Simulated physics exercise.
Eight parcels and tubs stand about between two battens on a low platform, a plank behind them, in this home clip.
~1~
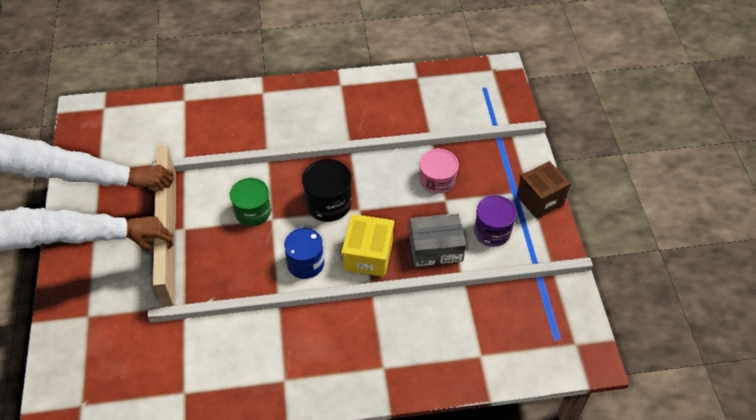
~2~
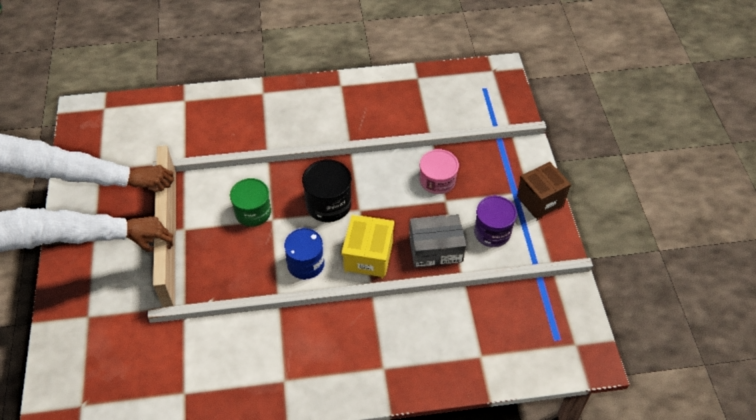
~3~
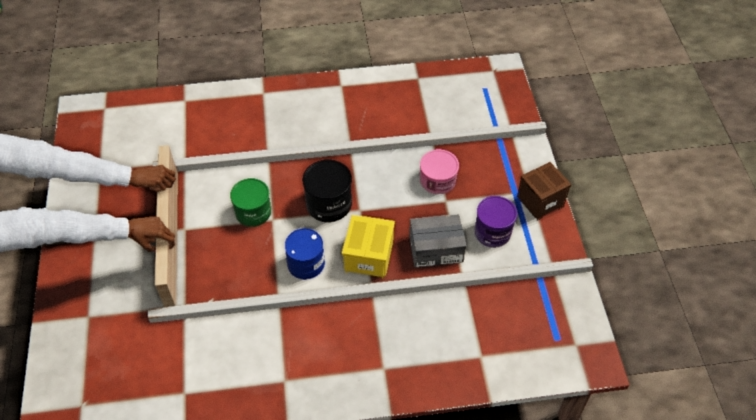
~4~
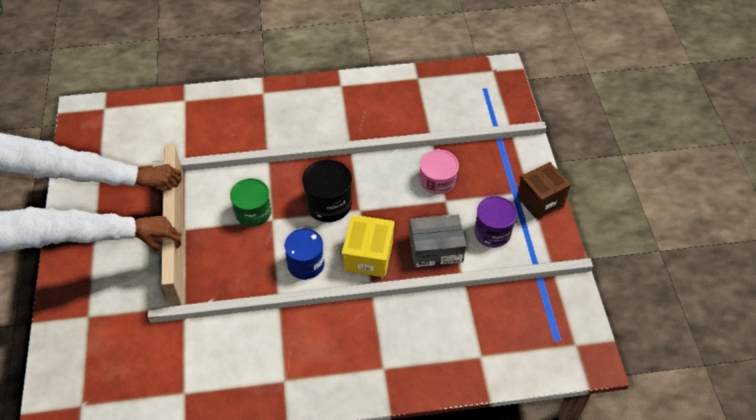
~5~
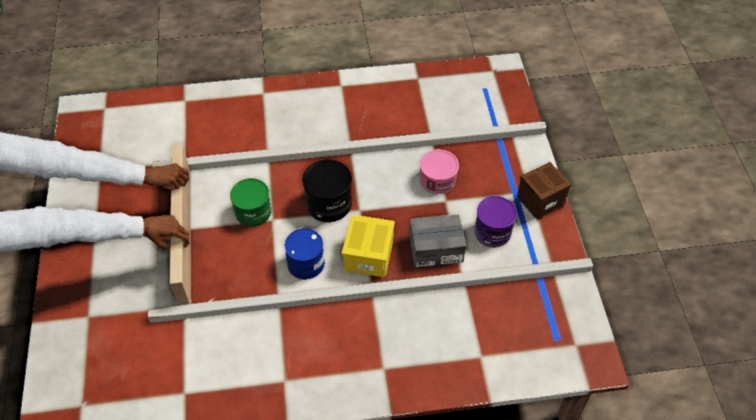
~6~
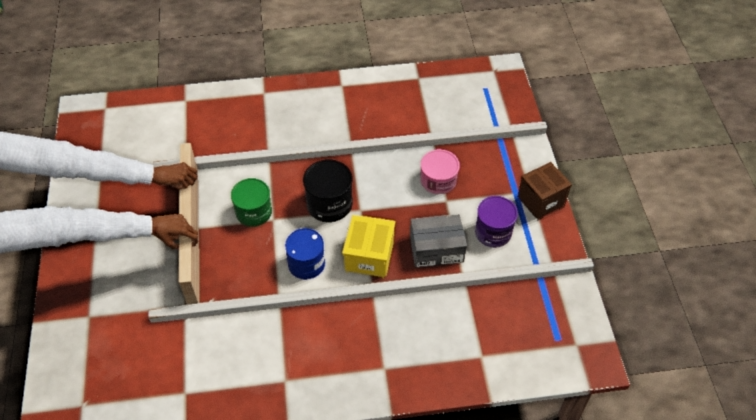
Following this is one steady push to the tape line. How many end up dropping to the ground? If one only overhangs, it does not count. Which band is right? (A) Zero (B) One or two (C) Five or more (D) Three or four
Option C: Five or more.
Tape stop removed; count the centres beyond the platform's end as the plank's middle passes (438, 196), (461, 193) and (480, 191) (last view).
2; 2; 3.
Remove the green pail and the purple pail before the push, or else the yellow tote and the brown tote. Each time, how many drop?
First try: 3 fallen; other try: 3.
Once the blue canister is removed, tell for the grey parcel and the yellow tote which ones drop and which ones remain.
Here's how it goes: The grey parcel ends up down and the yellow tote is still up there.
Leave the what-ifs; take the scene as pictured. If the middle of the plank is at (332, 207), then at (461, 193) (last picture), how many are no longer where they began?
By then 5, and later 8.
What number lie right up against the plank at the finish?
Looks like 3 of them, all told.
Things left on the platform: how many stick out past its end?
Tally: 0.
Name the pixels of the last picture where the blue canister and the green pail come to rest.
Listed as asked: First (551, 233), and then (534, 178).
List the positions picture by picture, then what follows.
The first frame shows brown tote (543, 191); purple pail (495, 222); pink pail (438, 172); plank (166, 225); tape (517, 200).
The second frame shows purple pail (495, 222); yellow tote (368, 247).
The third frame shows pink pail (439, 172); black pail (328, 192).
The fourth frame shows brown tote (543, 192); blue canister (305, 254).
The fifth frame shows purple pail (495, 222); grey parcel (437, 241).
The sixth frame shows brown tote (544, 191); purple pail (495, 222); pink pail (439, 172); plank (189, 222); tape (518, 201).
Early on, none off yet; brown tote at rest near (544, 191); purple pail at rest near (495, 222); pink pail at rest near (439, 172).
A while later, none off yet; brown tote travelled a little near (547, 189); purple pail travelled about its own width near (528, 215); pink pail travelled about its own width near (466, 165).
Further along, one off so far; brown tote on its side near (585, 191); purple pail leaning well over near (606, 220); pink pail travelled about its own width near (482, 156).
Finally, the number that fall off is five or more; lost, black pail, yellow tote, grey parcel, purple pail and brown tote.
